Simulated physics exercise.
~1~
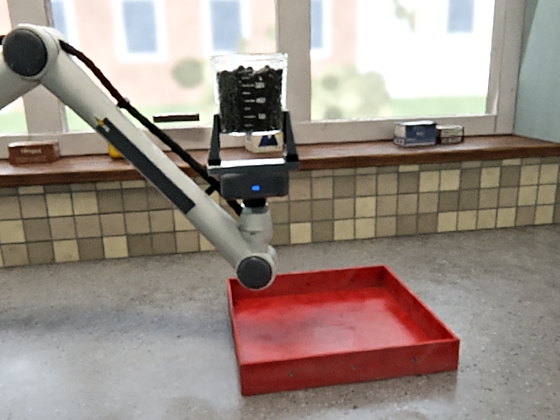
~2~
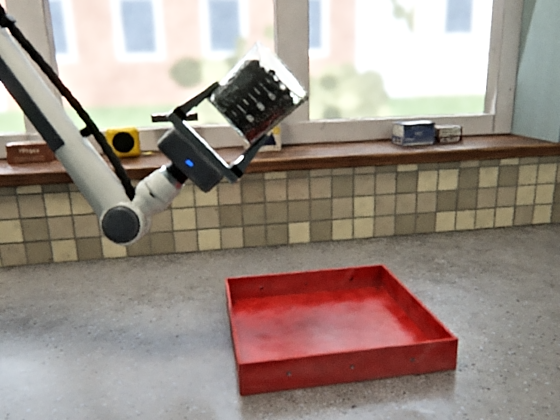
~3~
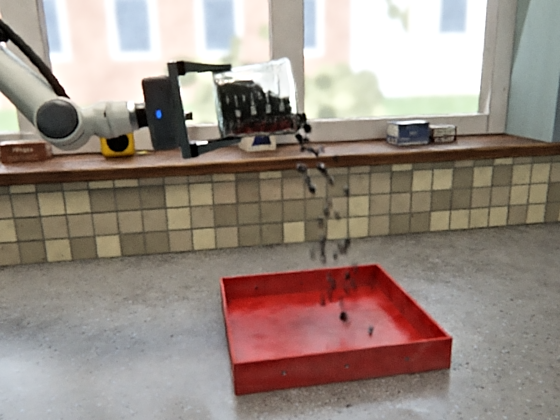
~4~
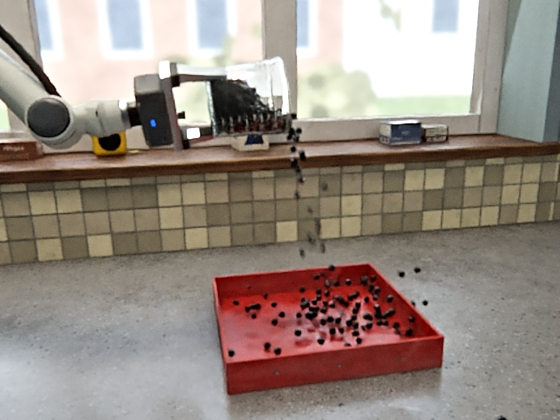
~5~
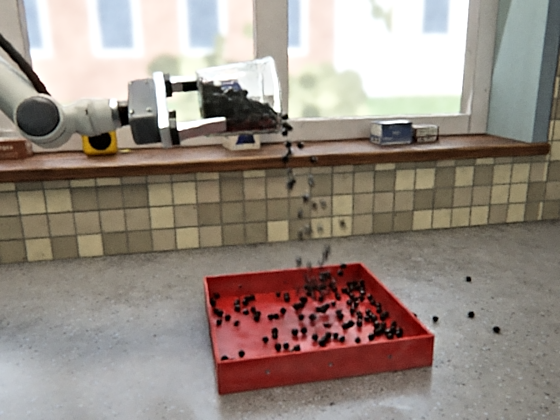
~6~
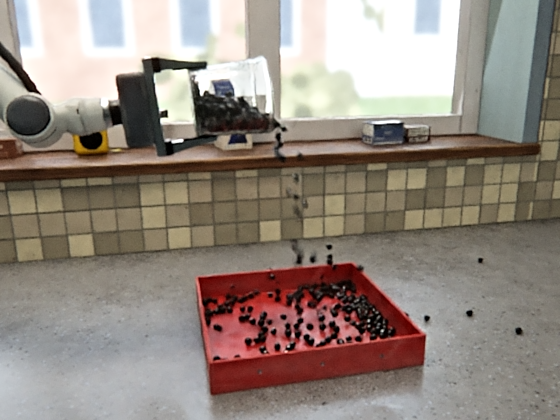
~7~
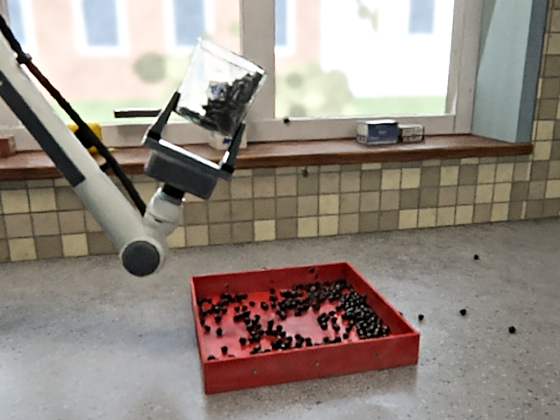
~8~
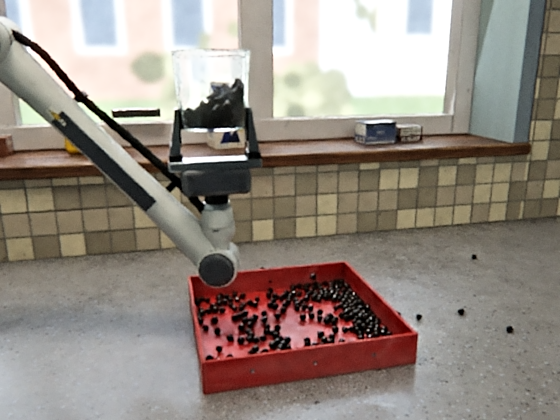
In the video, a robot arm tips a clear beaker of black beads over a red tray on a grey counter, pouring them in a stream as a few scatter onto the counter, then turns it upright with some beads still inside.
